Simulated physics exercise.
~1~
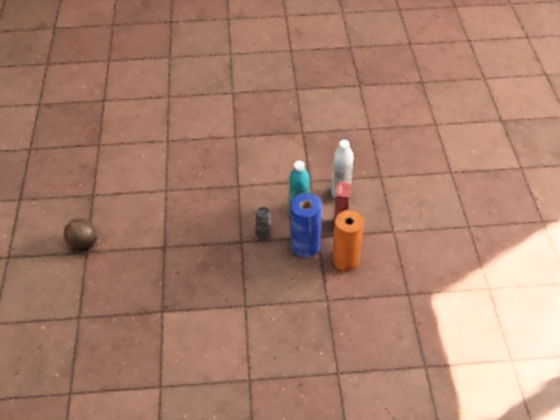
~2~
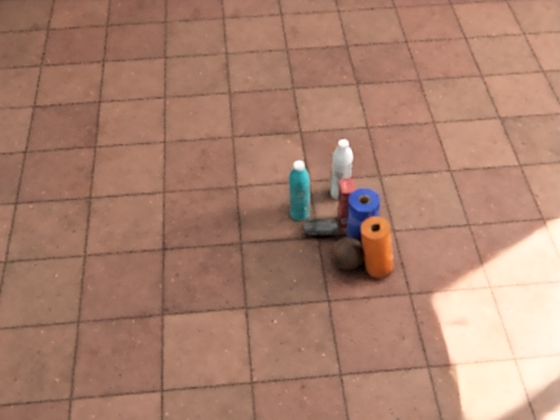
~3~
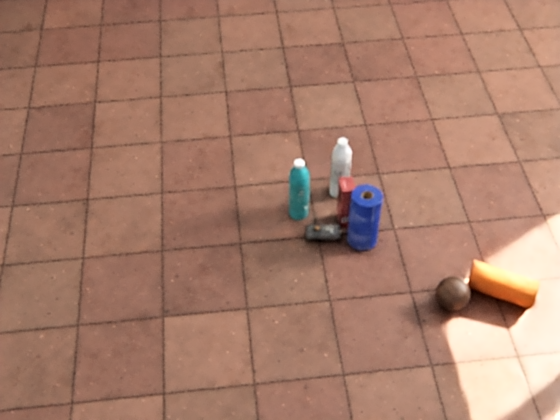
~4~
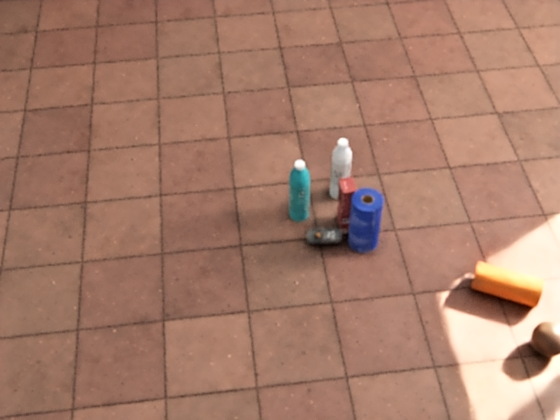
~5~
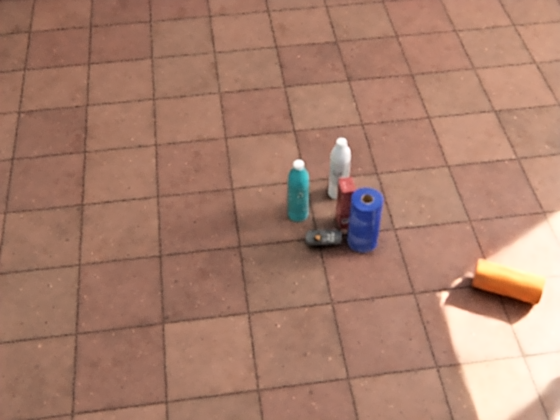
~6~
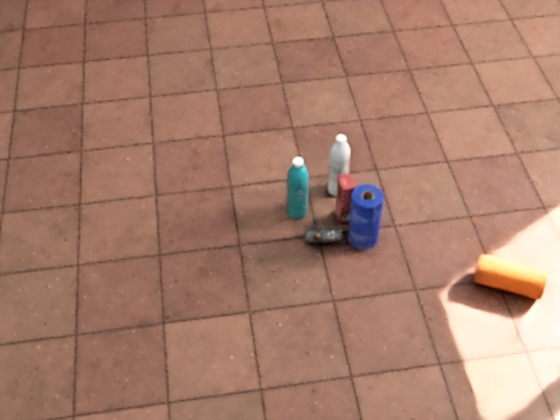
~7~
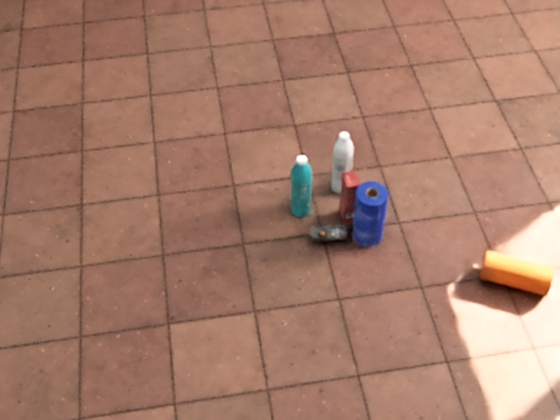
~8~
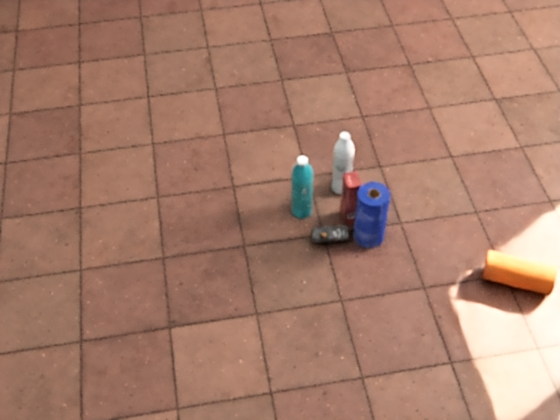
A brown ball rolls right, toppling a grey can and orange roll, then leaves view.
